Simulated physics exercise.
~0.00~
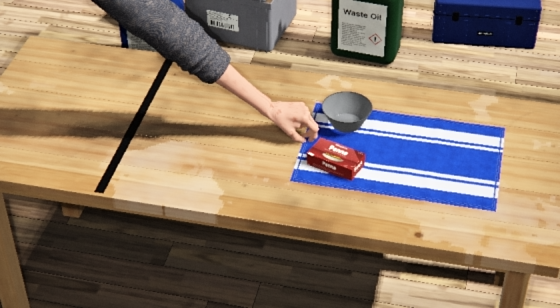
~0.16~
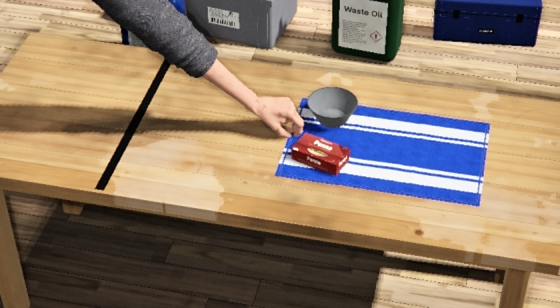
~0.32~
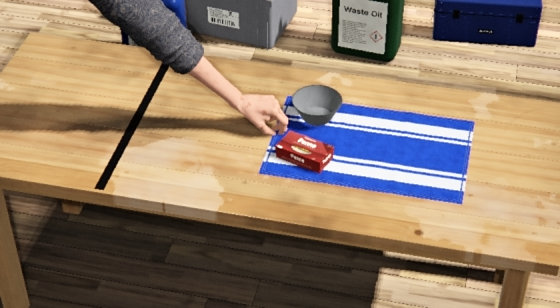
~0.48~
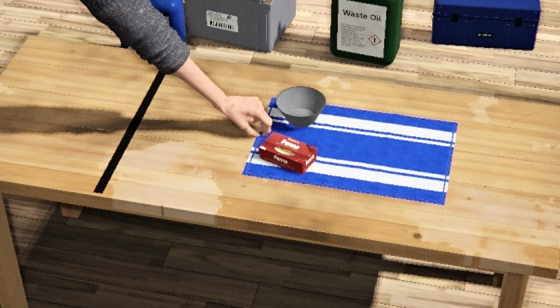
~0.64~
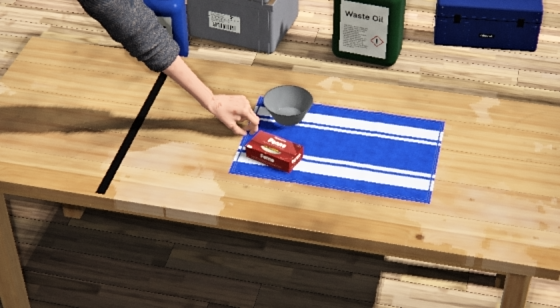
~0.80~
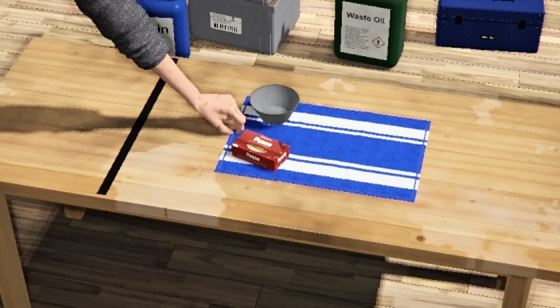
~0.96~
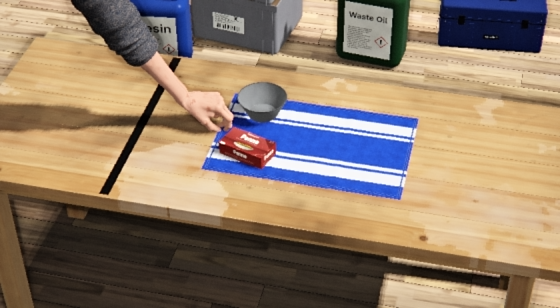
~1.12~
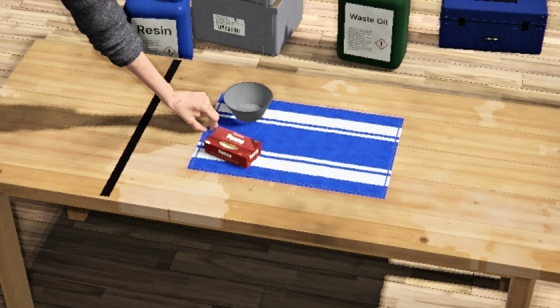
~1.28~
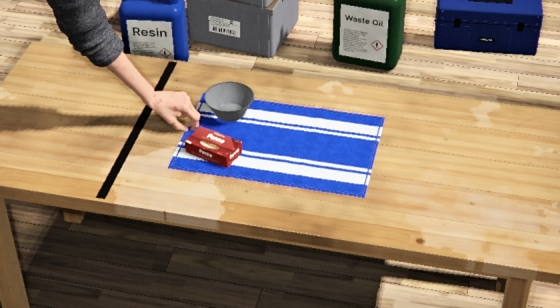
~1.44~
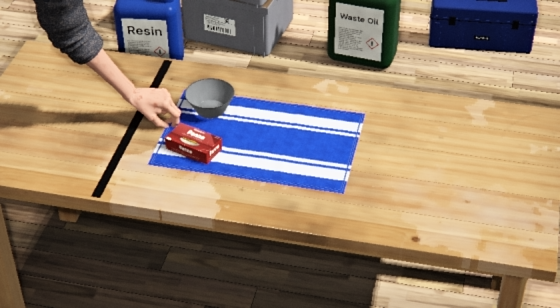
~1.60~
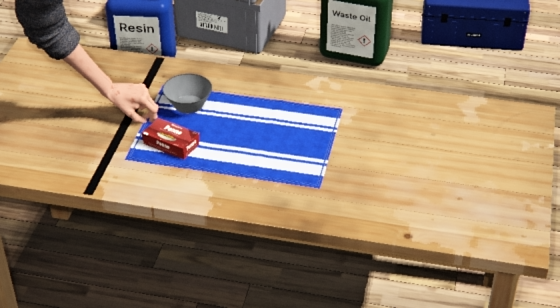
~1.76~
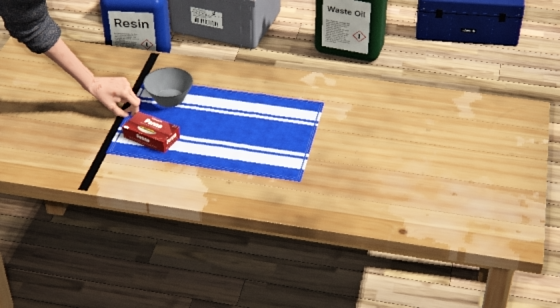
A blue striped mat carrying a grey bowl and red packet slides left to black tape.
